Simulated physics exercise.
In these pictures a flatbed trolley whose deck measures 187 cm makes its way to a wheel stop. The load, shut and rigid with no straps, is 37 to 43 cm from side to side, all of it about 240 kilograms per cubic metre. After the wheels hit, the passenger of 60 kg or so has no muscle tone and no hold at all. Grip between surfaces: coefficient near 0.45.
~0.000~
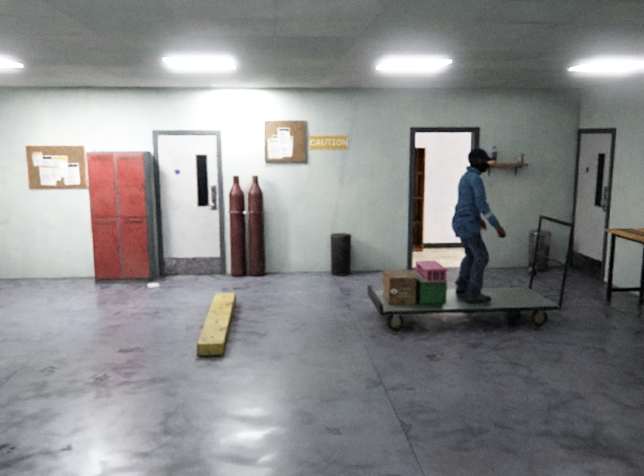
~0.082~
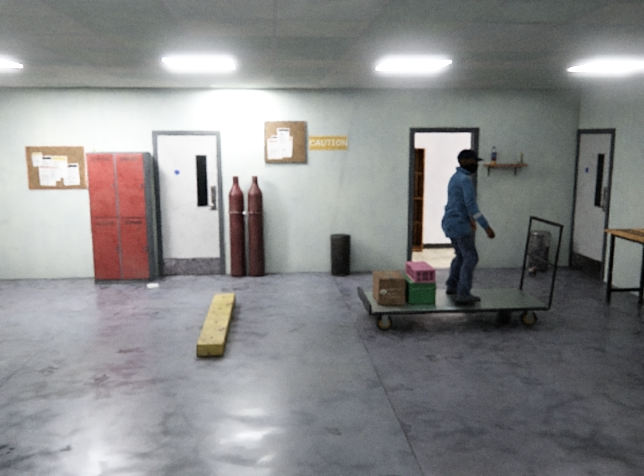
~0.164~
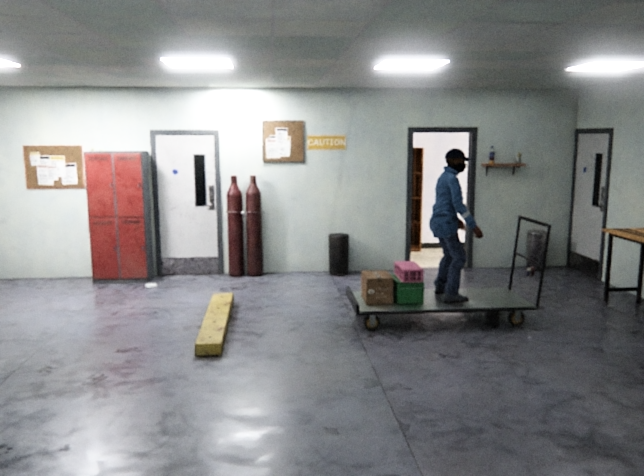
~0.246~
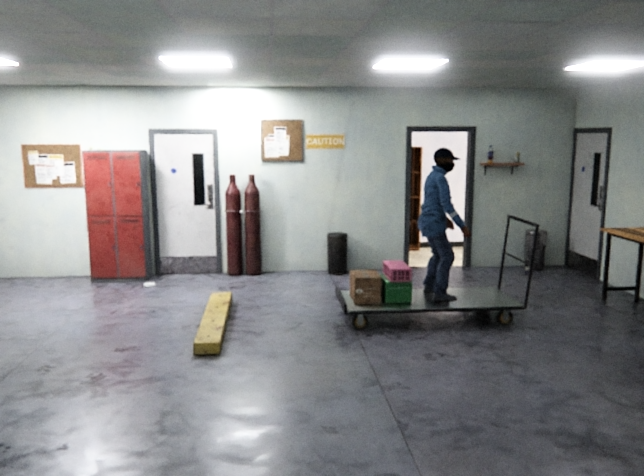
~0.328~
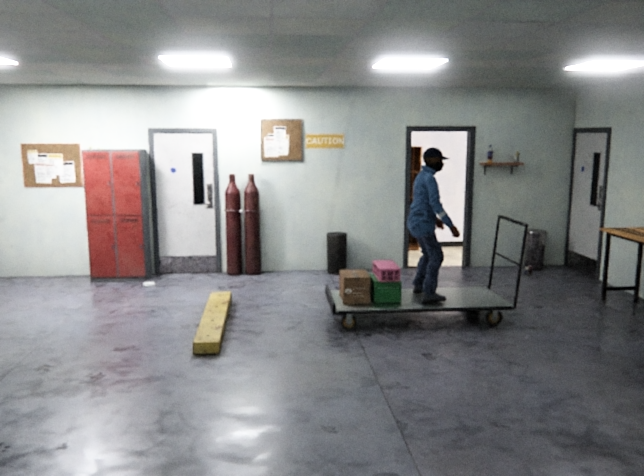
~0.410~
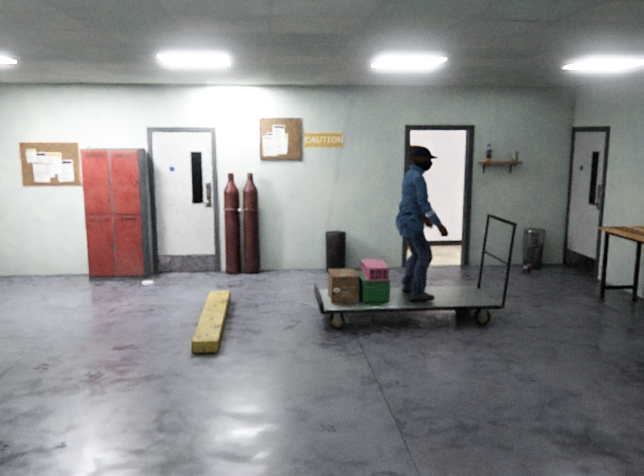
In a workshop with pale walls and a smooth grey floor, seen from across the room, red lockers, two dark red cylinders and a black bin line the back wall. A yellow beam lies on the floor, left of a flatbed trolley carrying brown, green and pink boxes and a standing person in blue and a dark cap. The trolley rolls steadily leftward, its rider facing right, arms slightly forward.
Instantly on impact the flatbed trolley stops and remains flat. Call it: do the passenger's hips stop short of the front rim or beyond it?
The passenger's hips stop short of the front rim.
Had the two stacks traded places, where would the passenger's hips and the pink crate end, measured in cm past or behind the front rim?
The hips would end 30 behind the front rim, and the pink one 0 past it.
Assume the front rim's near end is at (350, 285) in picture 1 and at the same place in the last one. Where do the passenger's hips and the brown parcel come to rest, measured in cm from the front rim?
Both stay short of the rim: The hips by 80 cm and brown by 20 cm.
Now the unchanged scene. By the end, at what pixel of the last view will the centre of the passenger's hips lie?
Around (233, 261).
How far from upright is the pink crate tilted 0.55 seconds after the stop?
Roughly 0° off the vertical.
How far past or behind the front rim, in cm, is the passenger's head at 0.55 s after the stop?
Some 60 cm behind it.
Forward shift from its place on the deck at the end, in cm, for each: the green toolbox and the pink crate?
Approximate forward shift in cm: Green near 15, pink near 20.
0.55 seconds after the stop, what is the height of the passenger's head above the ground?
The head is roughly 100 cm up.
Impact comes at 1.20 s.
After 1.75 s the passenger's hips are 42 cm behind the rim, near (255, 255) in the last picture's view.
After 2.20 s the passenger's hips are 37 cm behind the rim, near (250, 255) in the last picture's view.
When all is still (3.8 s), nothing is past the rim; behind it, brown parcel, green toolbox, pink crate and the passenger's hips.
